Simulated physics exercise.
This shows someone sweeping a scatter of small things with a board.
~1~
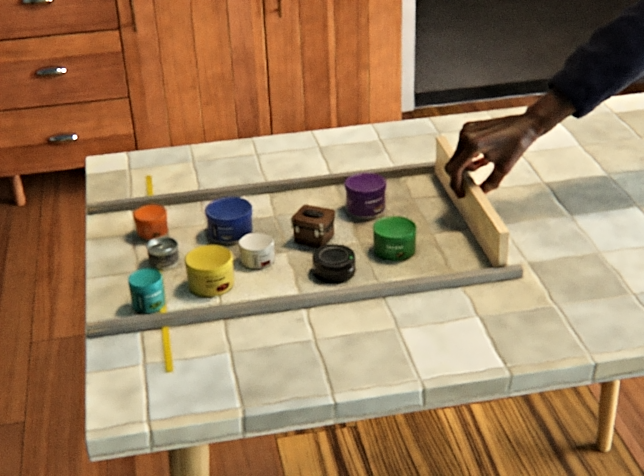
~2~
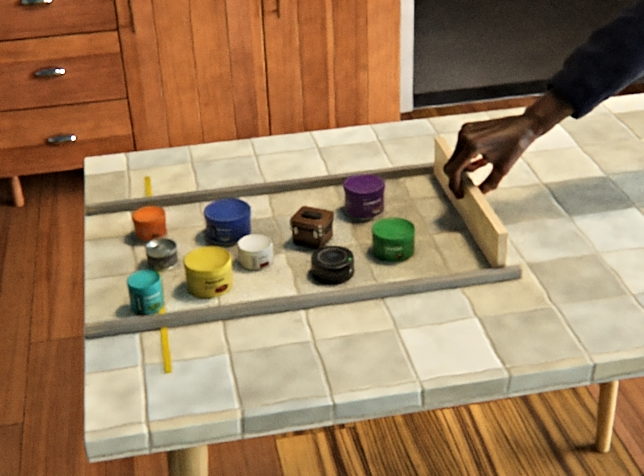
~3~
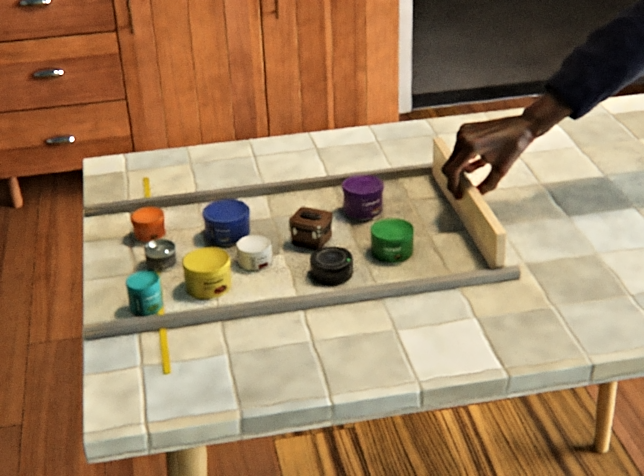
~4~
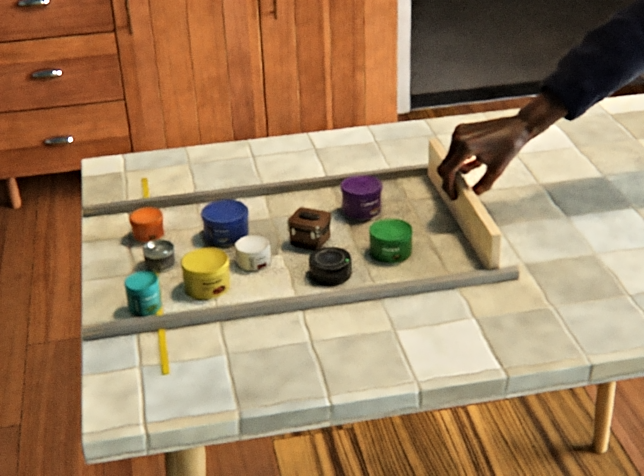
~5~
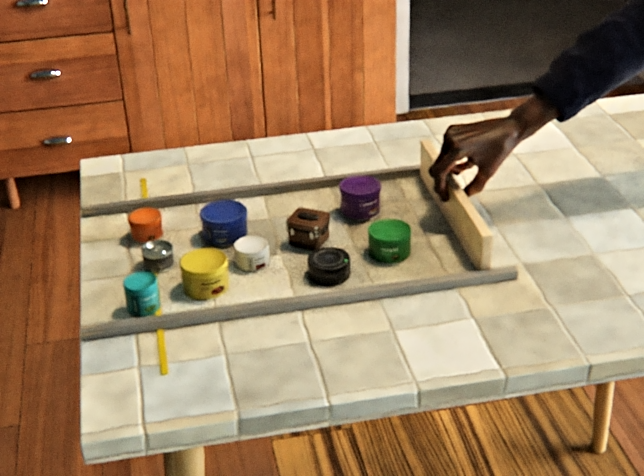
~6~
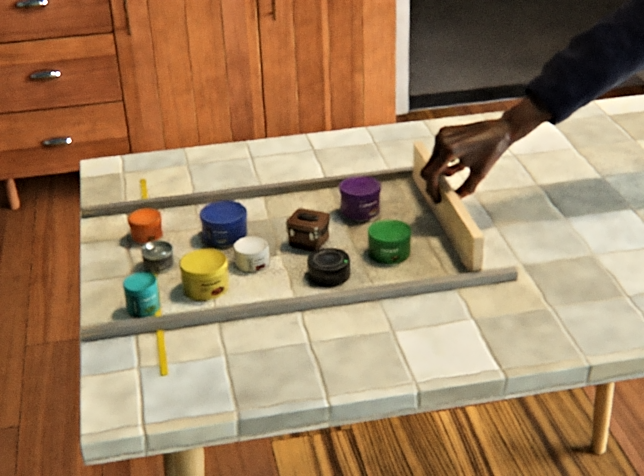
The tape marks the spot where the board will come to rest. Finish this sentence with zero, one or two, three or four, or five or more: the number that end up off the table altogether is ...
The number that end up off the table altogether is one or two.
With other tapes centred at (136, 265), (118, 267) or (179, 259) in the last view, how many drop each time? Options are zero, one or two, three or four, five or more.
First 3 or 4, then at least five, then zero.
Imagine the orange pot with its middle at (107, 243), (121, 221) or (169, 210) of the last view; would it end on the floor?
Order of tries: Off, on, on.
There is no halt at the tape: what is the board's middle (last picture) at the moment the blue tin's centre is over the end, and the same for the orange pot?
Blue tin over the end: About (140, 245). Orange pot over the end: About (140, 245).
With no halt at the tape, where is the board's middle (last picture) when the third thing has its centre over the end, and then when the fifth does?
At (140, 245) for the third, at (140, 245) for the fifth.
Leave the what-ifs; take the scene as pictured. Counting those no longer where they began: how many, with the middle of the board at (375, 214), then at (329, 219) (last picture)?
I count 2 first and 4 after.
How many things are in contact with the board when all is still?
The number is 4.
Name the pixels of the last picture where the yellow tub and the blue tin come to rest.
First object about (92, 296); second object about (95, 245).
Soon after, none off yet; turquoise tub at rest near (142, 295); orange pot at rest near (146, 227); grey pot at rest near (158, 258).
By the end, the number that fall off is one or two; fallen, grey pot and turquoise tub.
